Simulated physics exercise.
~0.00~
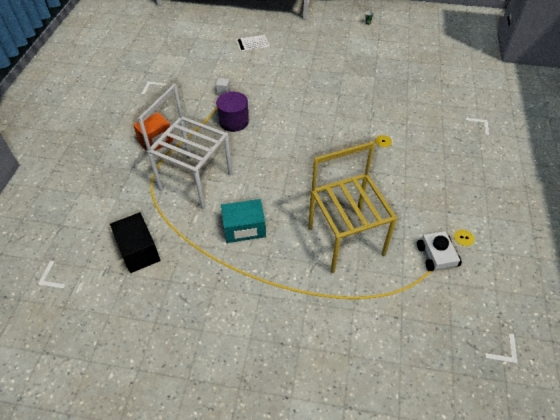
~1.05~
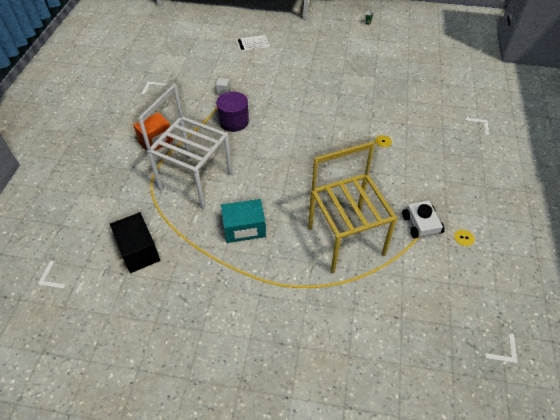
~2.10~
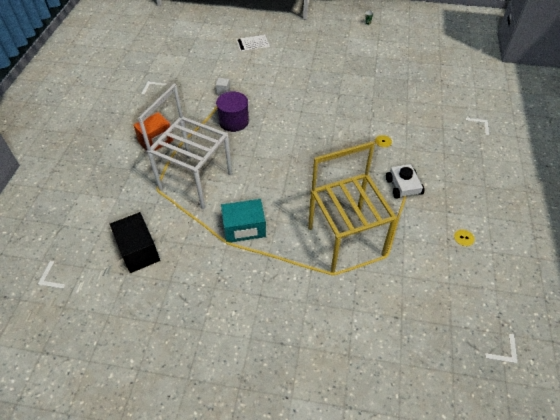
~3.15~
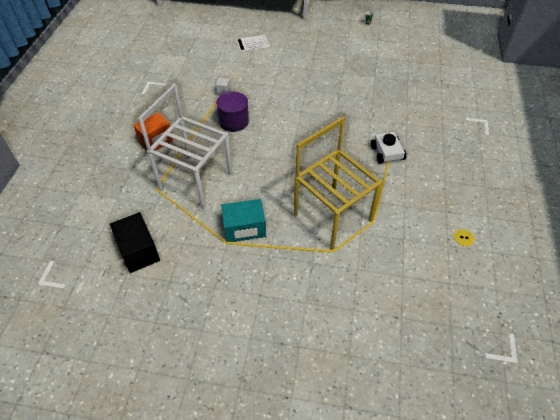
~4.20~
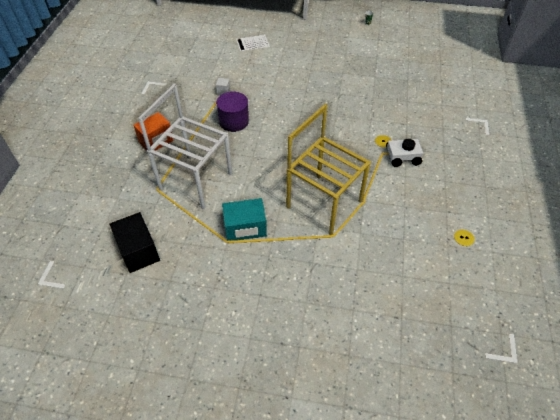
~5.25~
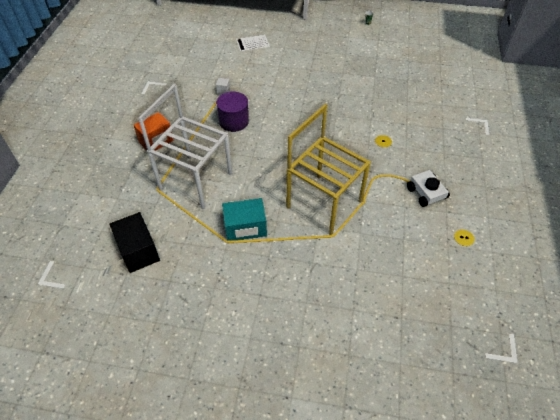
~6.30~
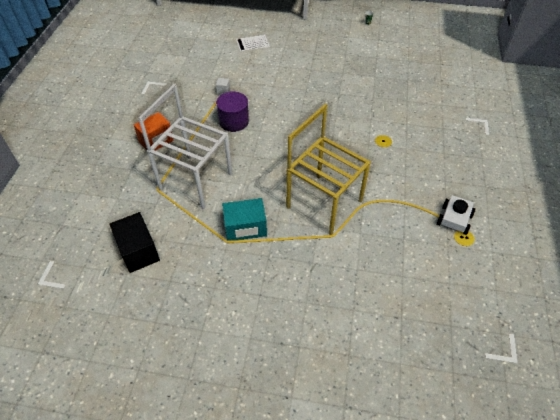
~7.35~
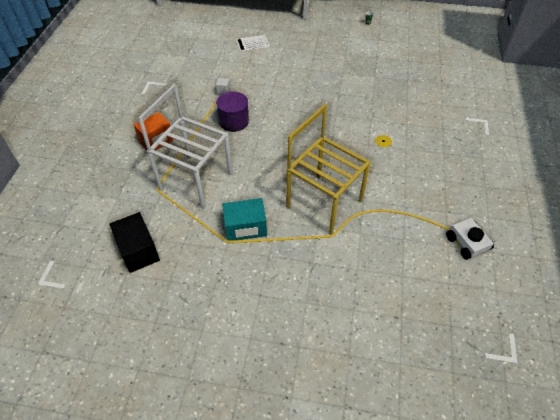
A yellow chair stood on a tiled floor as a small white cart rolled up past it, trailing a yellow lead that caught the chair and dragged it up and left, before the cart turned back down to the right and ended near a yellow mark.
